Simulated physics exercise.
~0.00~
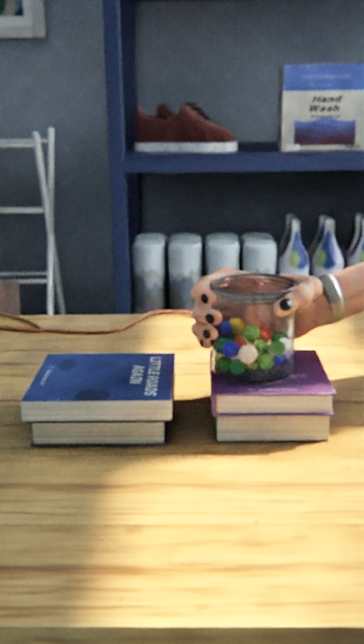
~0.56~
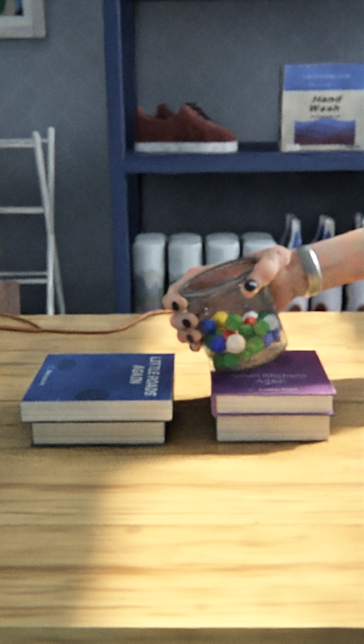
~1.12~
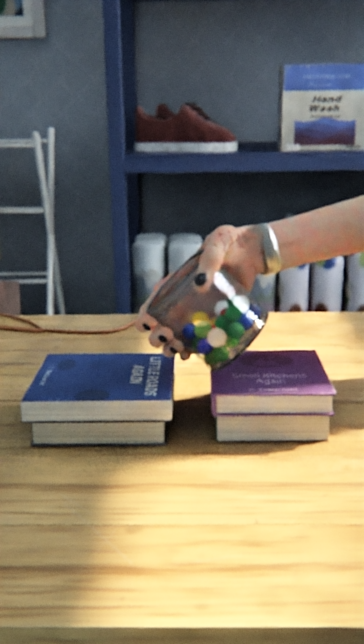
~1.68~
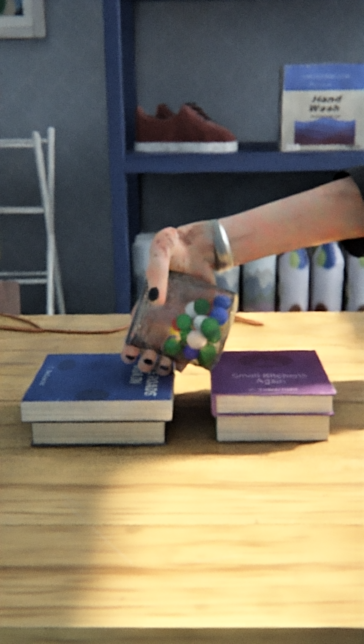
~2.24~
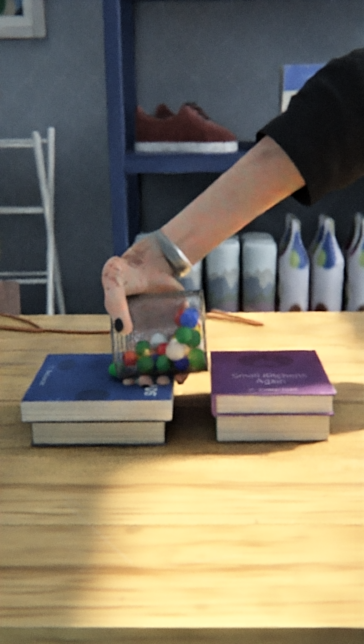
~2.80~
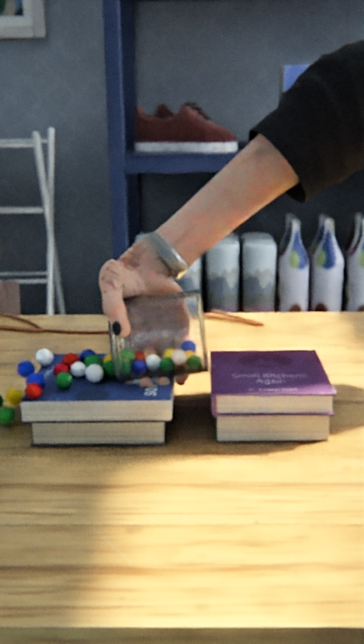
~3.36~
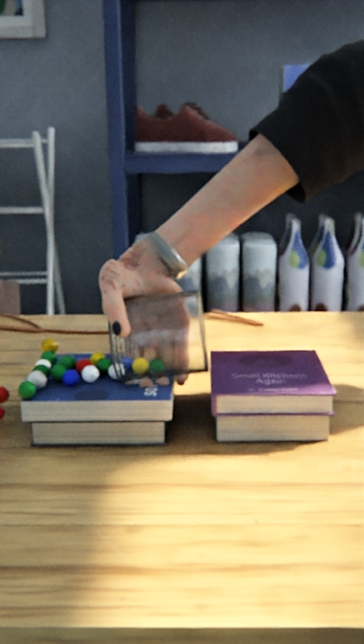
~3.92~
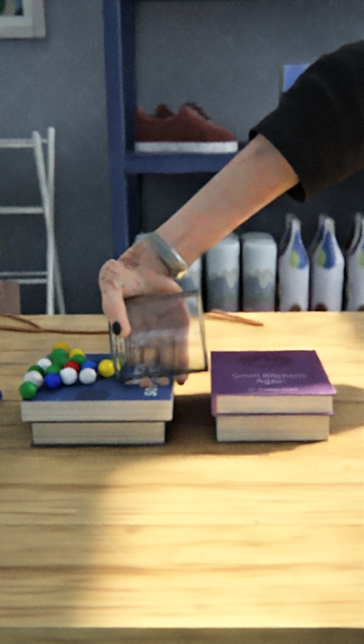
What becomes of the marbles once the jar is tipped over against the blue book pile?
They spill out over the rim of the jar, and it ends up empty with marbles lying on the blue book to its left.
